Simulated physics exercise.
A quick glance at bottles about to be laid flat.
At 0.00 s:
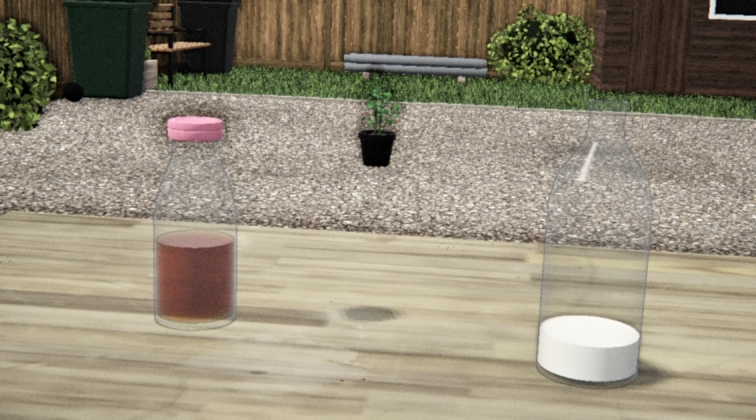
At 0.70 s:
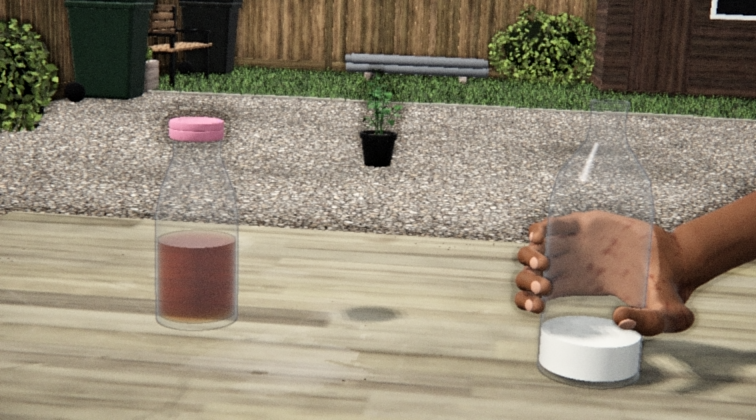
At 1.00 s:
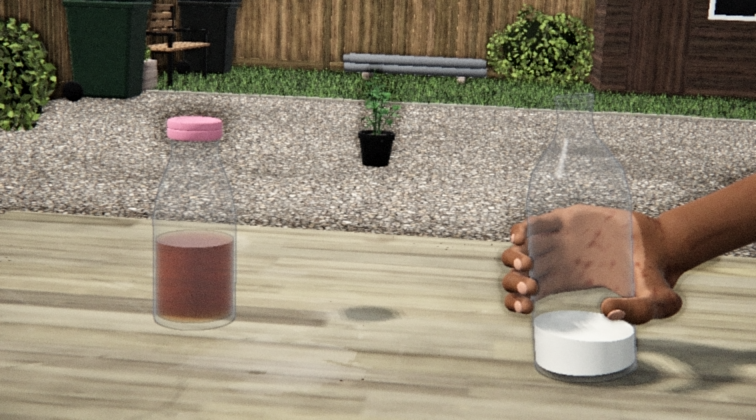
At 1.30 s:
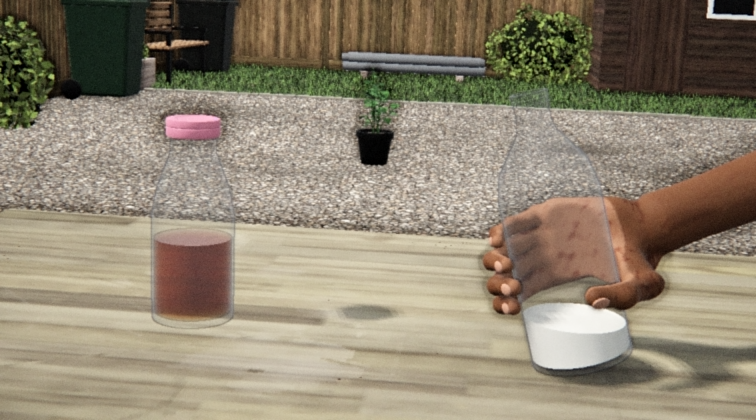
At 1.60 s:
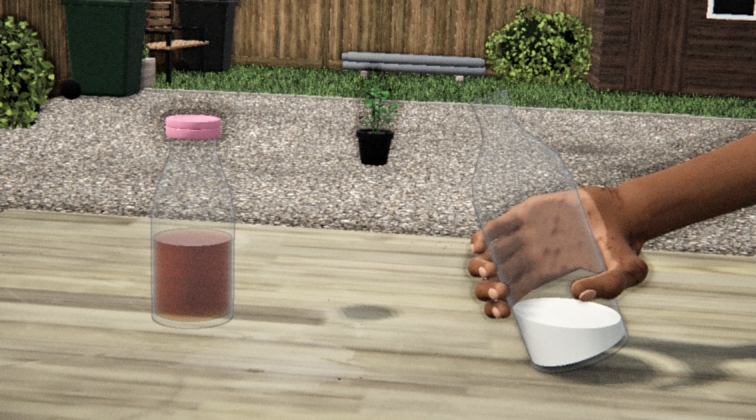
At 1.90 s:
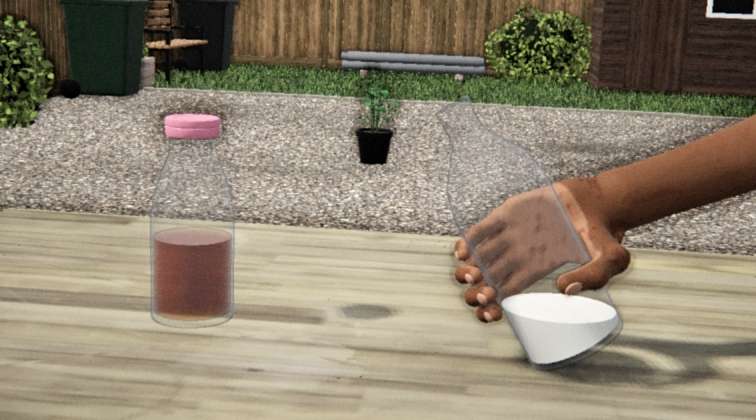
A hand grasping an open bottle of white liquid and tilting it leftward beside a pink-capped bottle standing still on a table.
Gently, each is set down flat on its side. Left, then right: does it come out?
Left: It keeps it in. Right: It keeps it in.
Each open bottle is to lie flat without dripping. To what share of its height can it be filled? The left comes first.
Roughly 14 percent, then 26 percent.
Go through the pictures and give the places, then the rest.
The first frame shows both stand upright; right bottle (598, 235) nearly empty, open; left bottle (195, 219) about a third full, capped.
The second frame shows a hand takes the right bottle; right bottle nearly empty, surface at (591, 332); left bottle about a third full, surface at (196, 240).
In the third frame, the right bottle is being lowered; right bottle (580, 229) nearly empty; left bottle (194, 219) about a third full.
In the fourth frame, the right bottle is being lowered; right bottle nearly empty, surface at (574, 320); left bottle about a third full, surface at (193, 238).
In the fifth frame, the right bottle is being lowered; right bottle (533, 222) tipped 25°; left bottle (193, 217) about a third full.
In the sixth frame, the right bottle is being lowered; right bottle (513, 222) tipped 30°, open; left bottle about a third full, surface at (192, 237), capped.
After 2.6 s, the right bottle is nearly down; right bottle, all still inside.
After 3.6 s, the right bottle lies flat; right bottle, all still inside.
After 6.5 s, both lie flat; right bottle, all still inside; left bottle, all still inside.
